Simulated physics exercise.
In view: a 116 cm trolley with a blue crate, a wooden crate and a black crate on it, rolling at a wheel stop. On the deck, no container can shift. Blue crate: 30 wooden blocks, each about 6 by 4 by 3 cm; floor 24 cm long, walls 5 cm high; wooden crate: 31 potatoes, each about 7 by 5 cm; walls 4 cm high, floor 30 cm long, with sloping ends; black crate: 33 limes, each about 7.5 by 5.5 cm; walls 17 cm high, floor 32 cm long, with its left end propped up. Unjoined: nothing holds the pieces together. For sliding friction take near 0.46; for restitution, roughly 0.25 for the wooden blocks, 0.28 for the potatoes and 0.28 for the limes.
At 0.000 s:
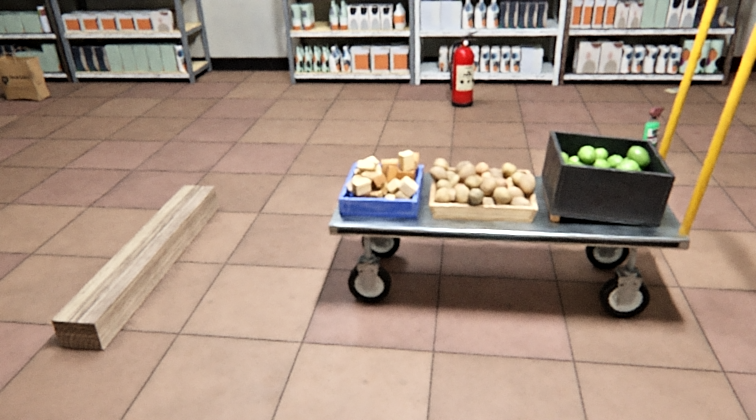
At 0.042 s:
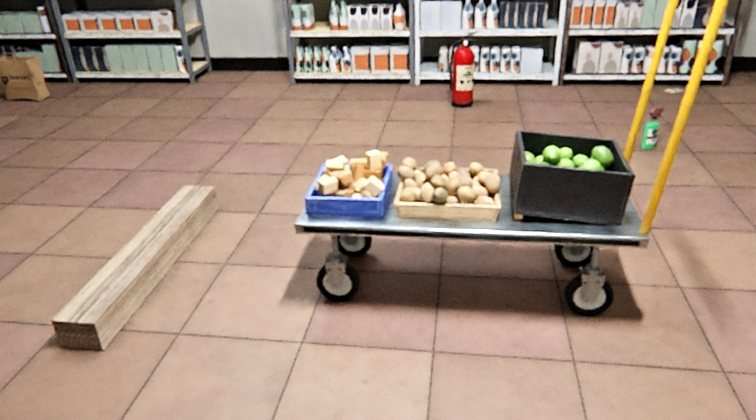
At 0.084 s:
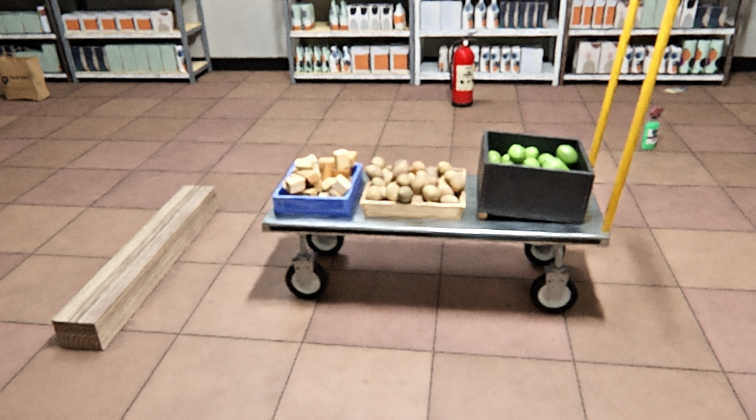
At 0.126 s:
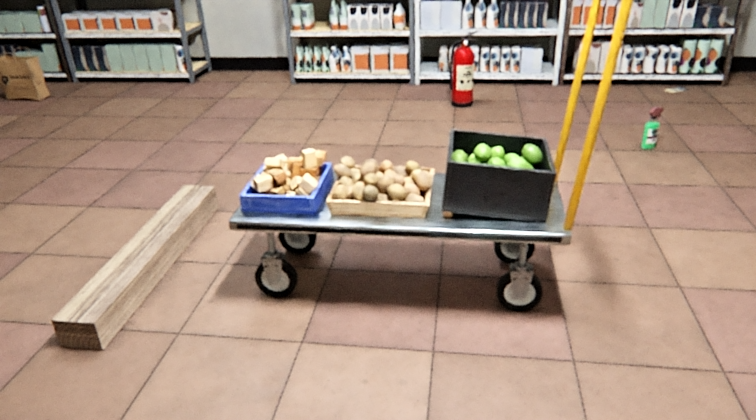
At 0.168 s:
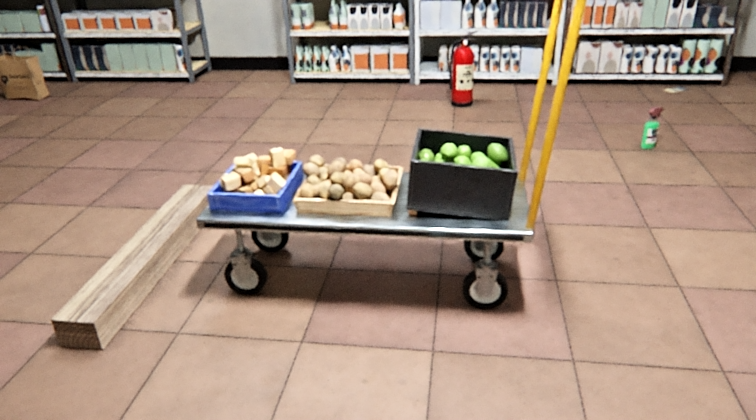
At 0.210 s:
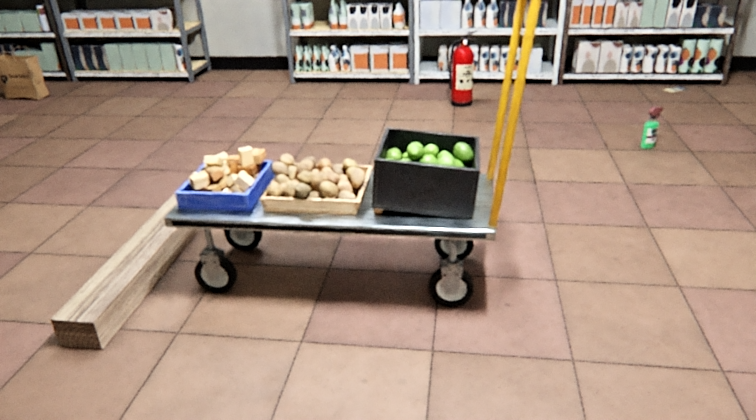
At first, a flat trolley with yellow handle bars stands right of a long wooden beam on a tiled floor, carrying a blue crate of wooden blocks, a wooden crate of round brown items and a black crate of green ones. It then rolls steadily left, its front end passing behind the beam's near end.
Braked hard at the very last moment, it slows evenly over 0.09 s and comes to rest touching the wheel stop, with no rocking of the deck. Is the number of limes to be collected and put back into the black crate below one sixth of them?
I expect the share that escapes to fall short of a sixth.
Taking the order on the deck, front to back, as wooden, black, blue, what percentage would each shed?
Then blue crate 20, wooden crate 40, black crate 0 per cent.
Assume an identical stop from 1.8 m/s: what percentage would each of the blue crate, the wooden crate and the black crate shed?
In that case the blue crate sheds 20 per cent of its load, the wooden crate 20 per cent, and the black crate 0 per cent.
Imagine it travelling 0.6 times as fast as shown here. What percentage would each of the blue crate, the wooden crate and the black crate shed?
Blue crate 20, wooden crate 20, black crate 0 per cent.
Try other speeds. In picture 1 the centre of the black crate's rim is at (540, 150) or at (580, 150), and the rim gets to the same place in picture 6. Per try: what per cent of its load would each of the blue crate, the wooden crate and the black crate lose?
For the blue crate it's 10 % and then 30 %, for the wooden crate 20 % and then 30 %, and for the black crate 0 % and then 0 %.
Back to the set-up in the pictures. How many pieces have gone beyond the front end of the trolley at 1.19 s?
Count: Approx. 8.
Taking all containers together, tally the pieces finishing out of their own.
Pieces: Around 20.
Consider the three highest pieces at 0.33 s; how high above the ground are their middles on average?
Mean height: Some 54 cm.
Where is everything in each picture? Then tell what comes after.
In the first frame (we follow the rim corner now nearest the camera), black crate at (671, 175); blue crate at (413, 200); 79 cm still to roll; nothing out yet.
In the second frame, black crate at (631, 174); blue crate at (378, 199); 67 cm still to roll.
In the third frame, black crate at (591, 173); blue crate at (344, 198); 55 cm still to roll.
In the fourth frame, black crate at (552, 172); blue crate at (310, 197); 43 cm still to roll.
In the fifth frame, black crate at (514, 171); blue crate at (277, 195); 31 cm still to roll.
In the sixth frame, black crate at (476, 169); blue crate at (244, 194); 19 cm still to roll; nothing out yet.
After 0.23 s, the brake bites.
After 0.33 s, 1 of 30 out of the blue crate, 3 of 31 out of the wooden crate and 0 of 33 out of the black crate.
After 0.45 s, 7 of 30 out of the blue crate, 8 of 31 out of the wooden crate and 0 of 33 out of the black crate.
After 0.68 s, 8 of 30 out of the blue crate, 12 of 31 out of the wooden crate and 0 of 33 out of the black crate.
Outcome (at 1.19 s), 8 of 30 out of the blue crate, 12 of 31 out of the wooden crate and 0 of 33 out of the black crate. Asked share, 0 of 33, 0 per cent.
